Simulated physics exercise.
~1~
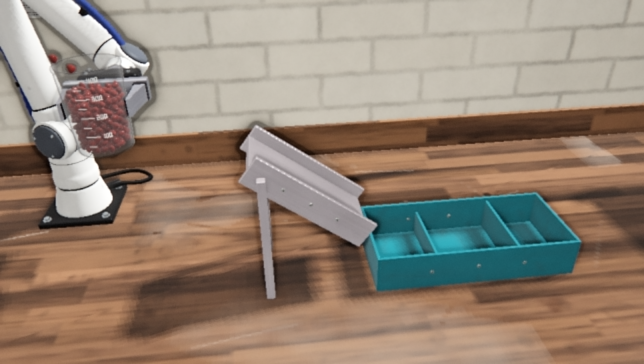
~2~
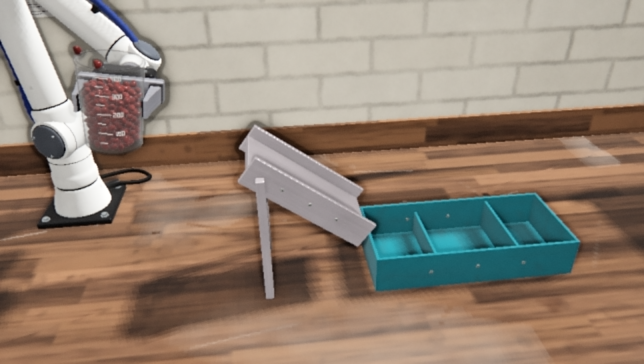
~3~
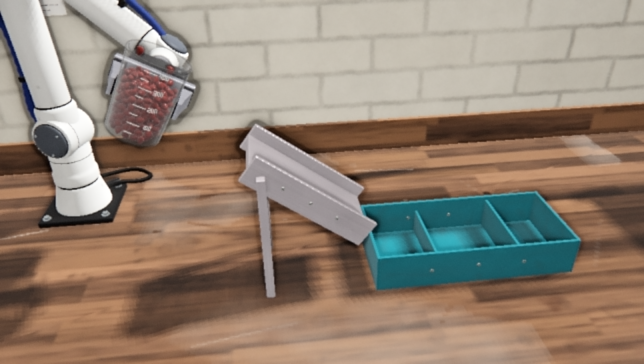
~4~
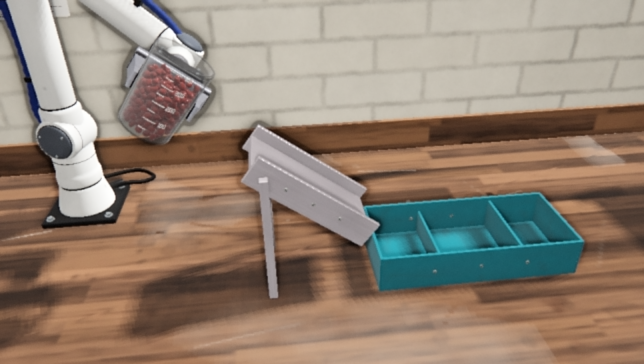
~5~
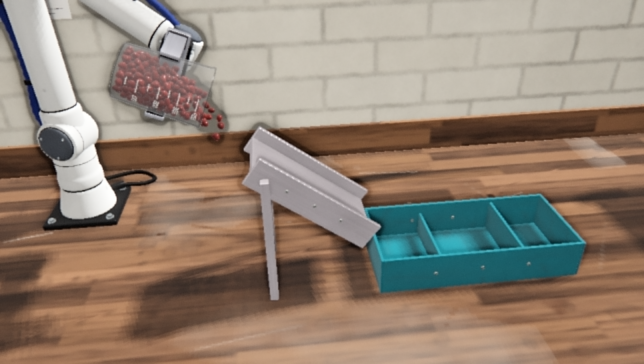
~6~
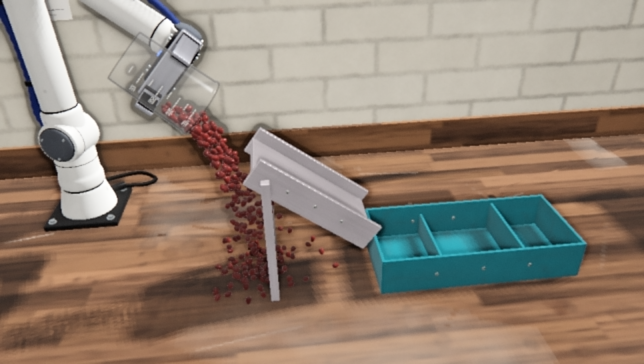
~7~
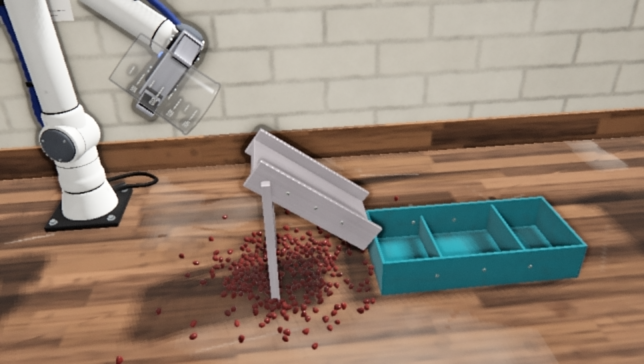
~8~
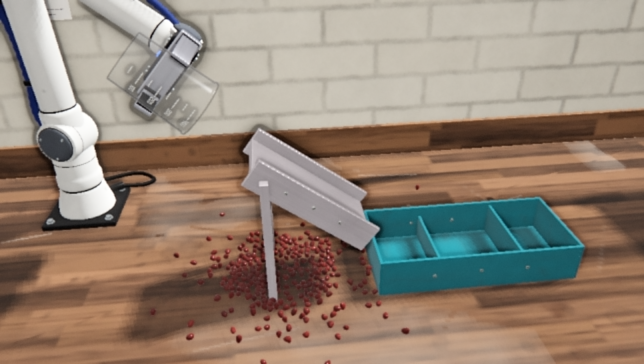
Robot arm tipping a clear cup of red beans, spilling them short of a grey chute and scattering them across the wooden surface.
